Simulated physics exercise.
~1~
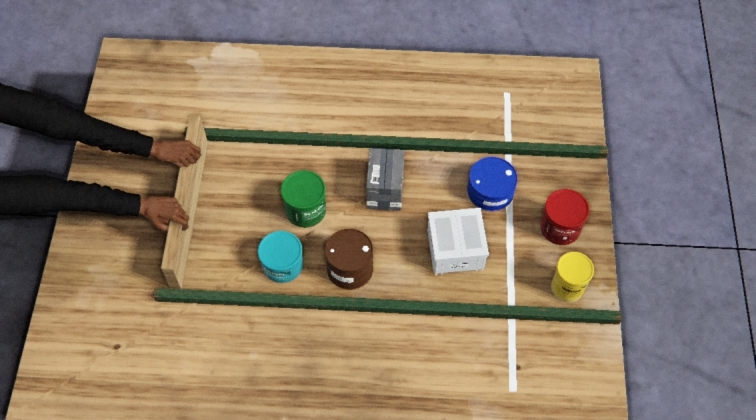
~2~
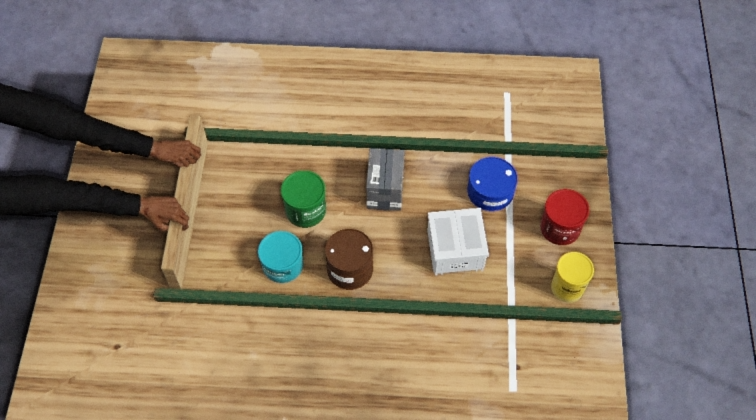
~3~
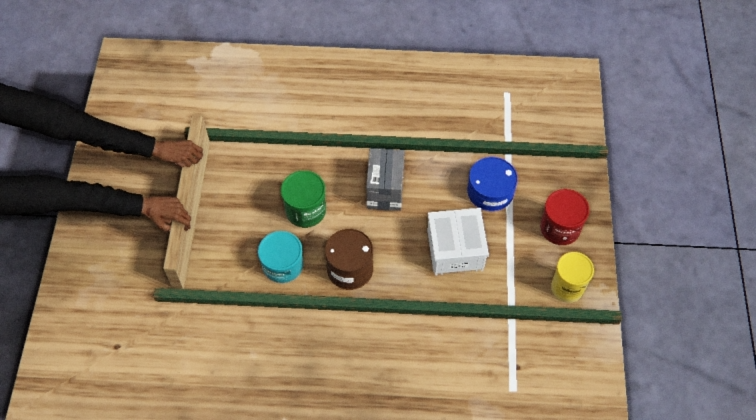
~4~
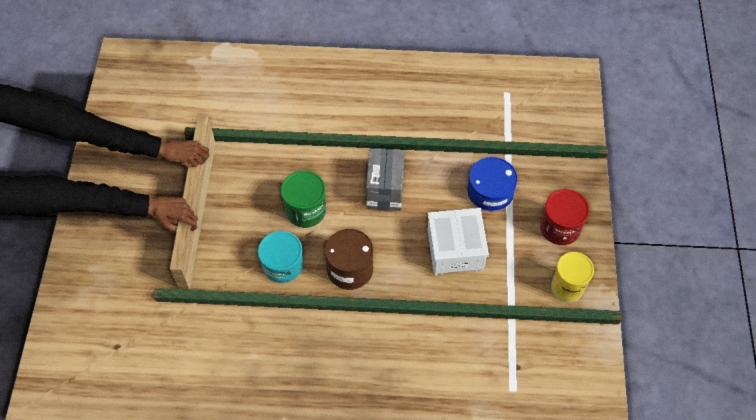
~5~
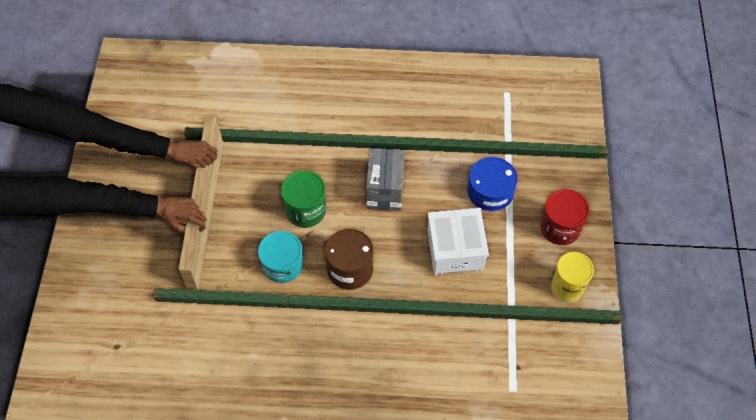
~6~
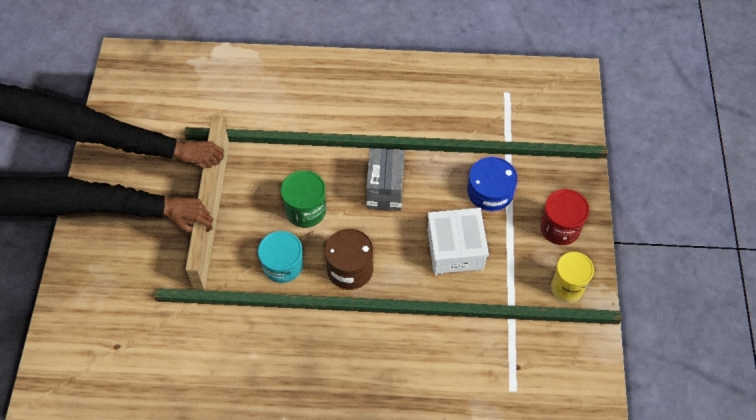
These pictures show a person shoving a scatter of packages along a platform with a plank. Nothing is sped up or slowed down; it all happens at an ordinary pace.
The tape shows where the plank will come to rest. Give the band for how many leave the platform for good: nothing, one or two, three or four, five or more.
Band: One or two.
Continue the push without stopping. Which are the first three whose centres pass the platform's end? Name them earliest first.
Earliest to latest, that's the red pail, the yellow pail and the blue canister.
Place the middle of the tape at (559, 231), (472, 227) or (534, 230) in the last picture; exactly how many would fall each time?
Result per try: 5; 0; 2.
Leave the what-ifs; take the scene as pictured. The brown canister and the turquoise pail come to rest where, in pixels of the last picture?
Okay, so first (579, 283), and next (533, 272).
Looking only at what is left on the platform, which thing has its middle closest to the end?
Yellow pail - nearest.
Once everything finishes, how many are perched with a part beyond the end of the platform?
It's 1.
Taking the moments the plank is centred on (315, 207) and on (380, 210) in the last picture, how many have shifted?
First 3 and then 5.
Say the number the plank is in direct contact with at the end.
3 are in contact with it.
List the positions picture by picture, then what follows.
Yellow pail (572, 278); red pail (564, 218); blue canister (492, 184); plank (186, 201); tape (510, 229), in the first frame.
Red pail (564, 218); green pail (305, 200), in the second frame.
Blue canister (492, 184); brown canister (350, 259), in the third frame.
Yellow pail (572, 278); white tote (457, 242), in the fourth frame.
Red pail (564, 218); grey parcel (385, 180), in the fifth frame.
Yellow pail (572, 278); red pail (564, 218); blue canister (492, 184); plank (209, 202); tape (510, 229), in the sixth frame.
Soon after, none off yet; yellow pail at rest near (572, 278); red pail at rest near (564, 218); blue canister at rest near (492, 184).
In the end, the number that fall off is one or two; gone, red pail.
